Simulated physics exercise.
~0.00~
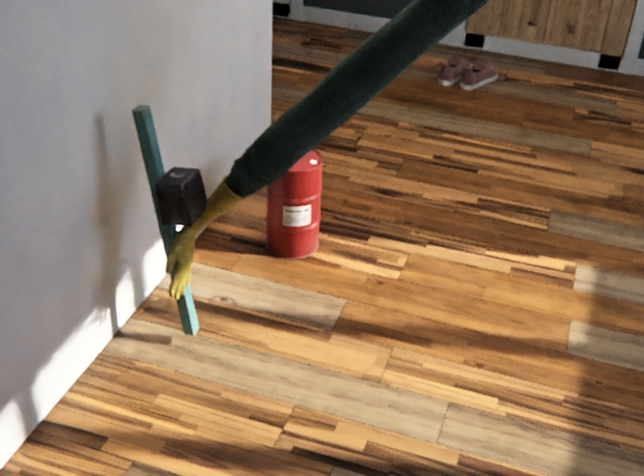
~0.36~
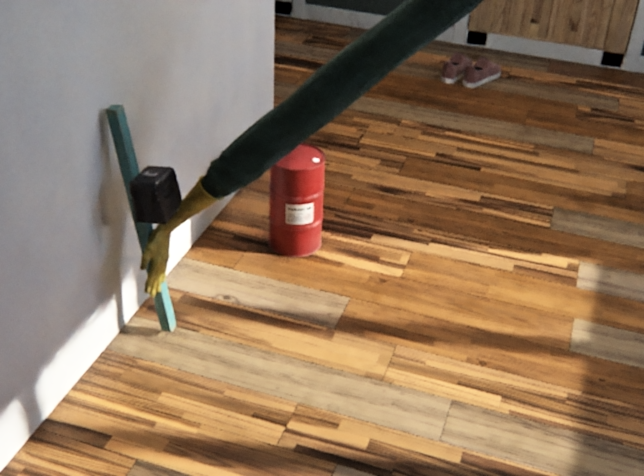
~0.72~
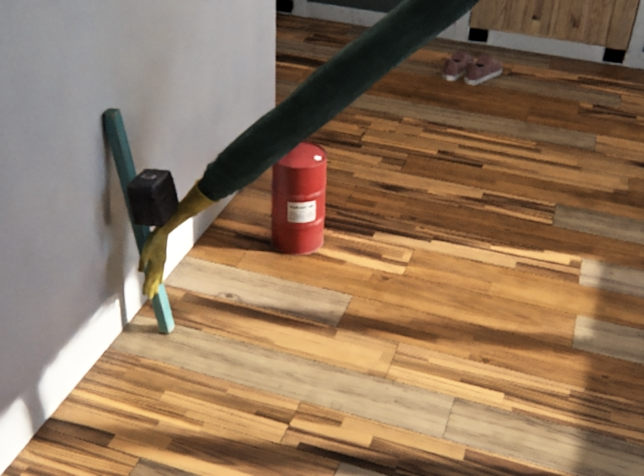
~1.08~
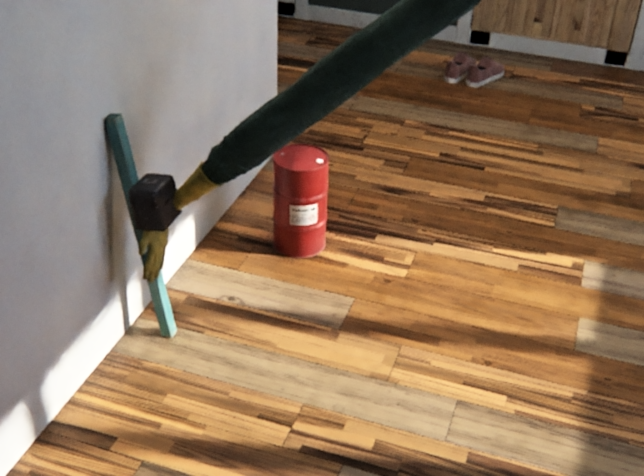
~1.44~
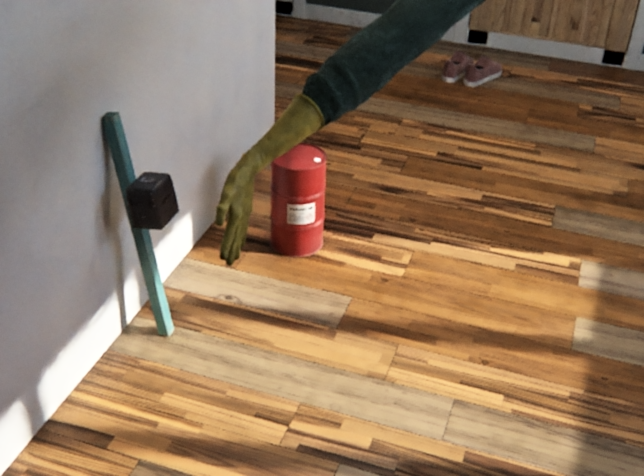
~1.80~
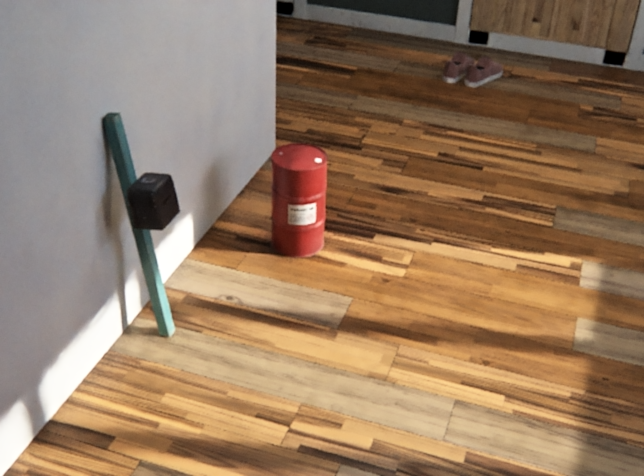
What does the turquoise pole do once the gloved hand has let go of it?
The turquoise pole stays up, still leaning against the wall after the hand has gone.
